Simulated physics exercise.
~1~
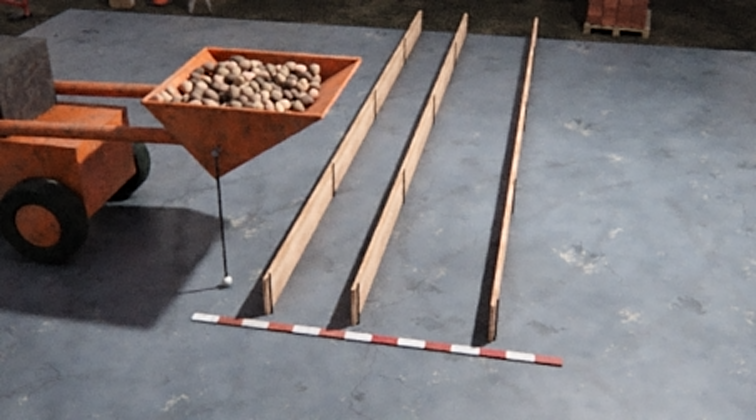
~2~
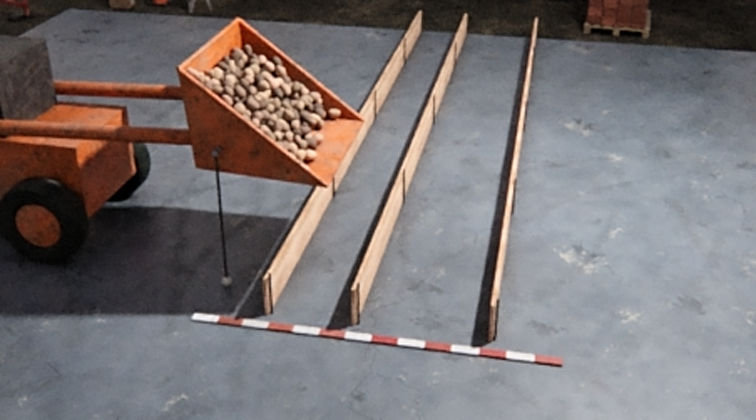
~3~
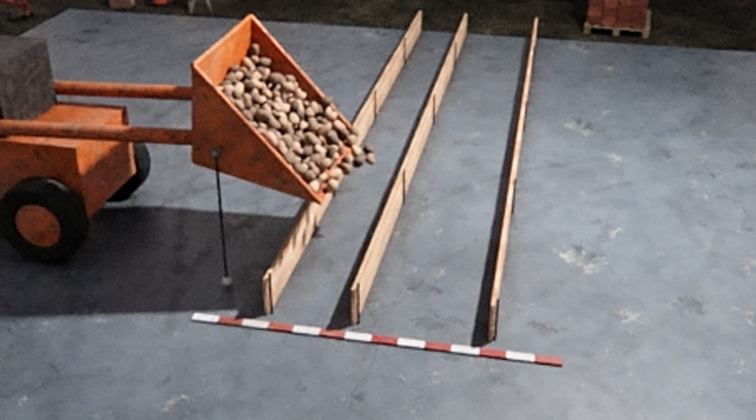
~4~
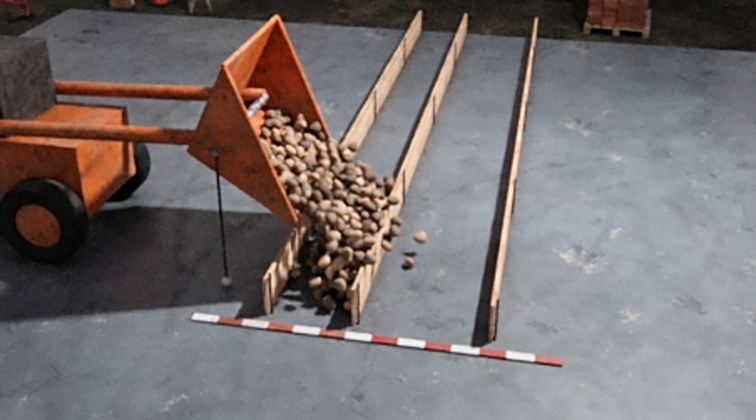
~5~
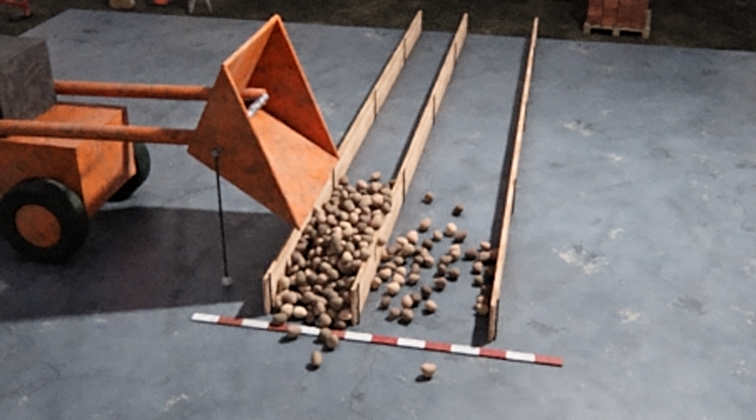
An orange loader's bucket full of rounded stones tipped forward to the right, then tilted further until the stones poured down between the wooden planks. It ended up empty, with most stones heaped in the nearer bay, some scattered in the next, and a few out front.
